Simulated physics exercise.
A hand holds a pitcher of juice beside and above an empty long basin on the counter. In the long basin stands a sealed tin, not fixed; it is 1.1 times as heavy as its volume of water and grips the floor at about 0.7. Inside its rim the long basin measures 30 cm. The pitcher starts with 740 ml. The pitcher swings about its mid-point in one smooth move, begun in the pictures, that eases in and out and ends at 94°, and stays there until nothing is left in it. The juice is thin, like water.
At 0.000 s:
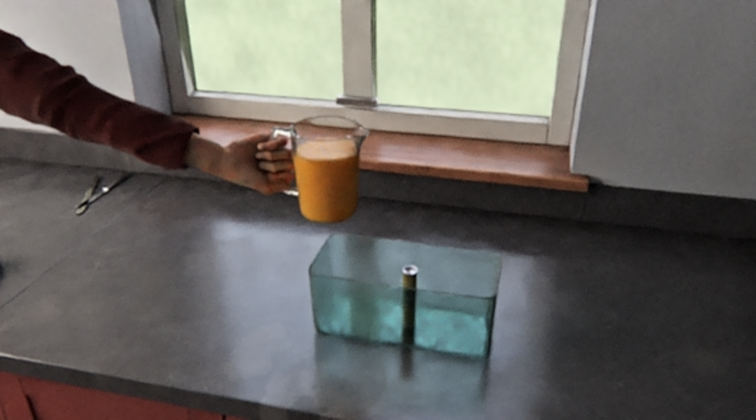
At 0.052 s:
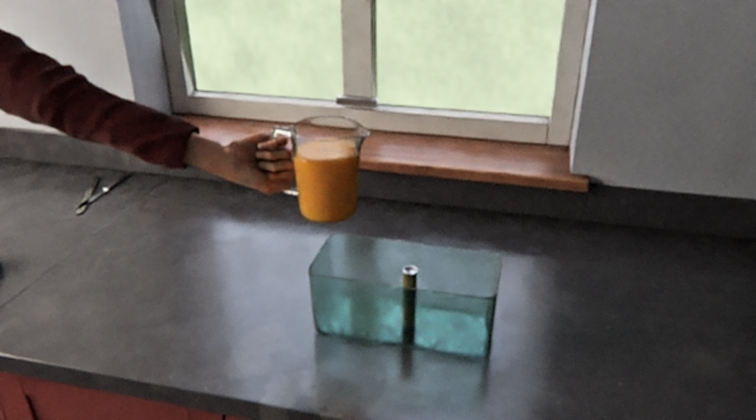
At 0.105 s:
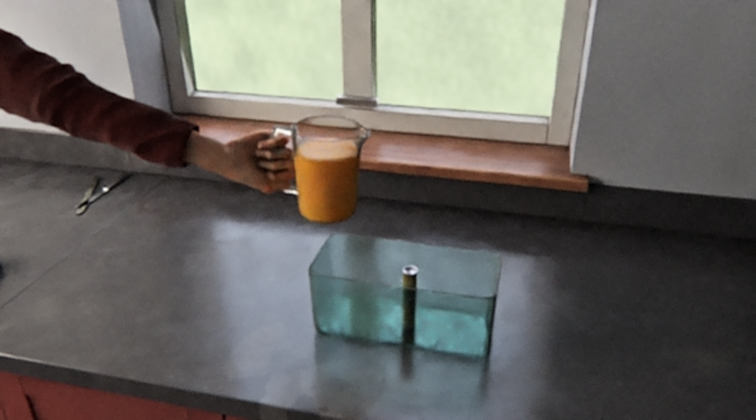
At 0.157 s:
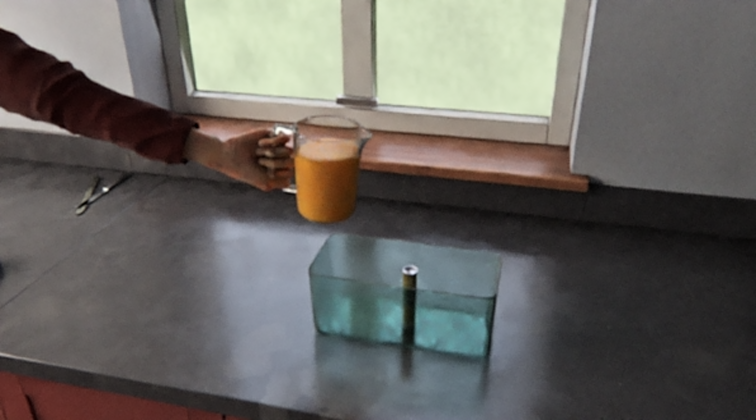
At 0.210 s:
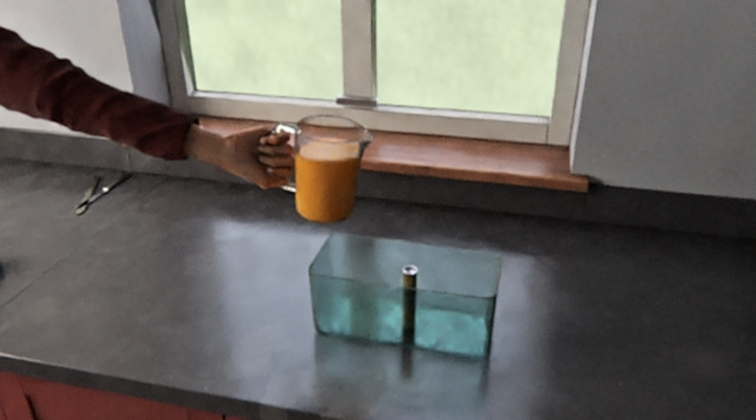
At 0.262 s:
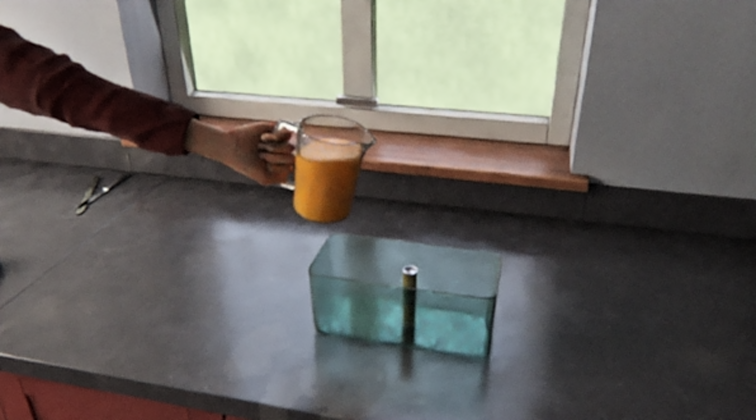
The clip opens on a hand at the left holding a clear pitcher of orange juice above a greenish, see-through long basin on a dark counter by a window. The pitcher stays upright at first, then tilts slightly to the right, while the basin and the small tin remain still.
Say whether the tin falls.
It stays up.
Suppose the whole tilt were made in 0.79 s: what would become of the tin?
The tin stays up.
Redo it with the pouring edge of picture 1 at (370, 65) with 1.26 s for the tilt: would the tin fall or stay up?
Then it stays up.
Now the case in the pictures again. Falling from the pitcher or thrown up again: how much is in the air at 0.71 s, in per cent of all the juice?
Some 6 per cent.
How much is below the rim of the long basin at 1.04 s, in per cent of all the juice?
Near 26 in a hundred.
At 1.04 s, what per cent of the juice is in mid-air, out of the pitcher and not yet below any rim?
Near 20 in a hundred.
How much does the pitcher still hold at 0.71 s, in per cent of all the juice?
Near 94 in a hundred.
After 0.71 s the tilt is 56° and 94 per cent is still to pour; the tin stands where it began.
After 1.04 s the tilt is 87° and 55 per cent is still to pour; the tin stands where it began.
After 1.39 s the tilt is 94° and 13 per cent is still to pour; the tin stands where it began.
After 1.76 s the tilt is 94° and 2 per cent is still to pour; the tin stands where it began.
In the end the tin stands where it began.
